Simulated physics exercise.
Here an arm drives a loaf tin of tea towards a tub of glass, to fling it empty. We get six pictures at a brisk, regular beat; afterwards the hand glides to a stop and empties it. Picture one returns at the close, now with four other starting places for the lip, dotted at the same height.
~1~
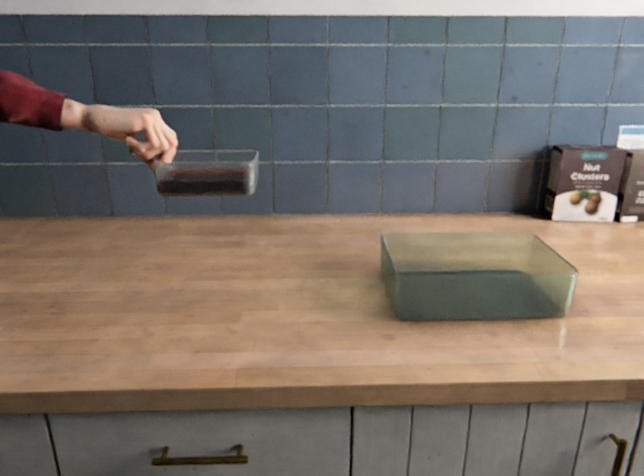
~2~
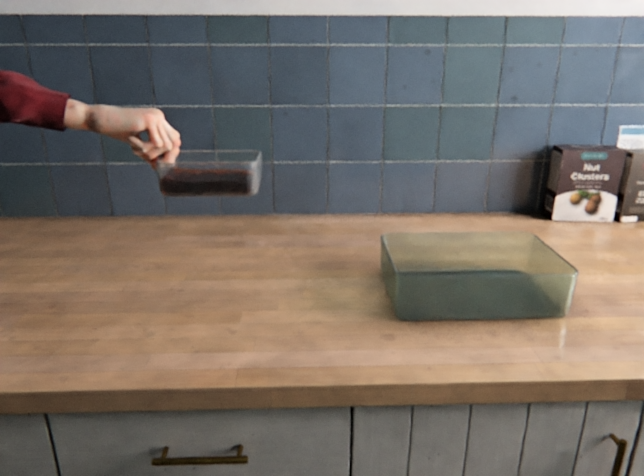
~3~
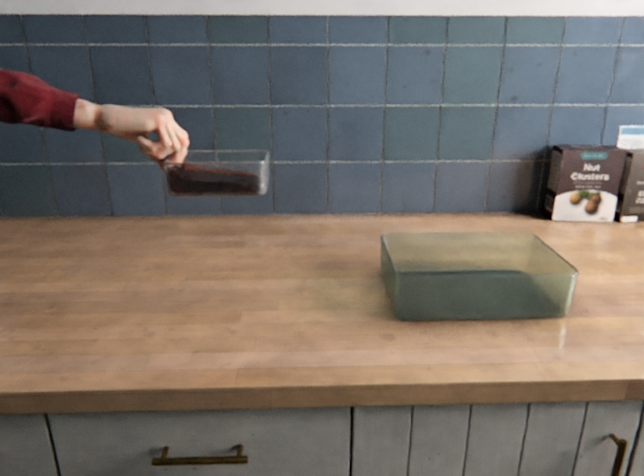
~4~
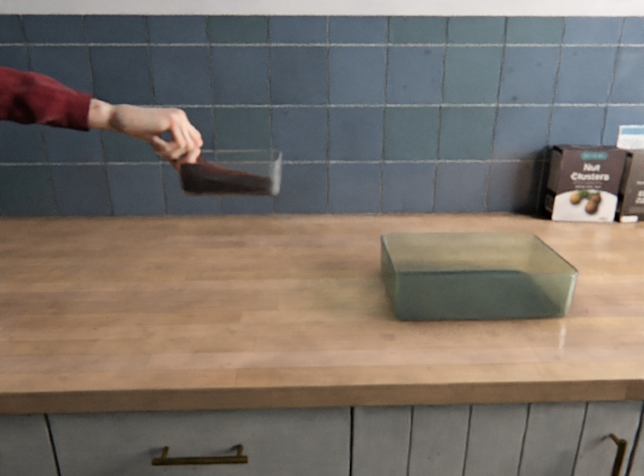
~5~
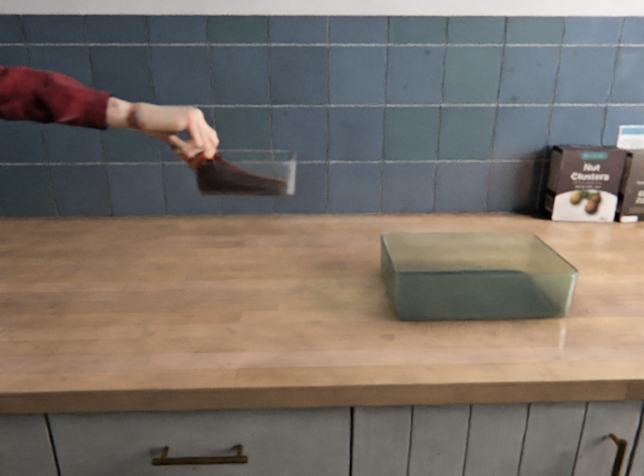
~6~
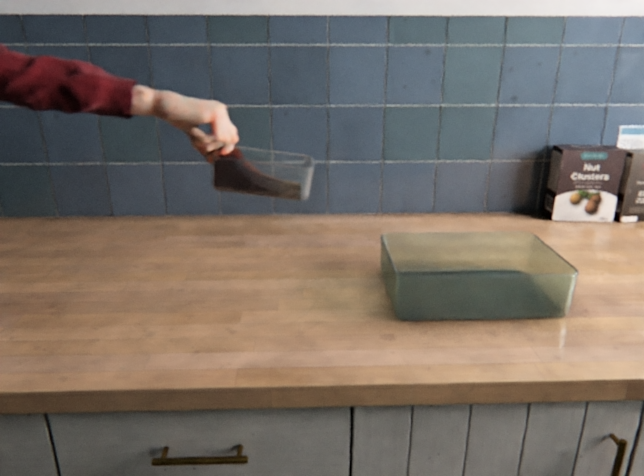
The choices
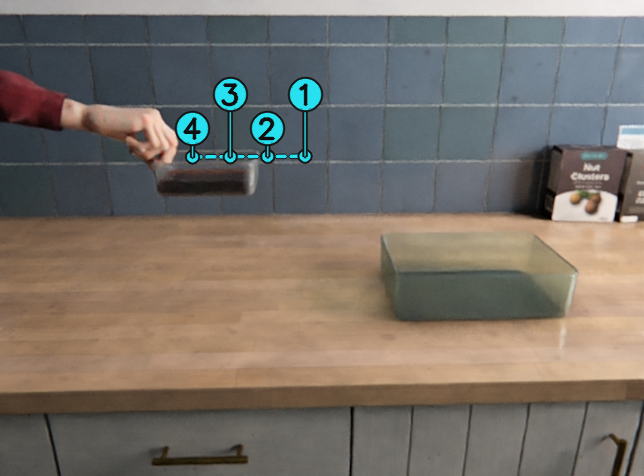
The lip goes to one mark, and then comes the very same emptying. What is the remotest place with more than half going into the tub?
Spot 1.
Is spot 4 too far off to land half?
Yes, it does.
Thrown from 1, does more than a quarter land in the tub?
Yes, clearly.
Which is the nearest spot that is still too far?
That is spot 2.
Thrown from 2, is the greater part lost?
Yes, it does.
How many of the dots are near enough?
One.
On the marked copy, 1 at (305, 156); 2 at (267, 156); 3 at (230, 156); 4 at (192, 156).
With 1, about 63 % lands in the tub, 30 % falls short and 7 % goes beside or beyond.
With 2, about 37 % lands in the tub, 59 % falls short and 4 % goes beside or beyond.
With 3, about 10 % lands in the tub, 87 % falls short and 3 % goes beside or beyond.
With 4, about 4 % lands in the tub, 94 % falls short.
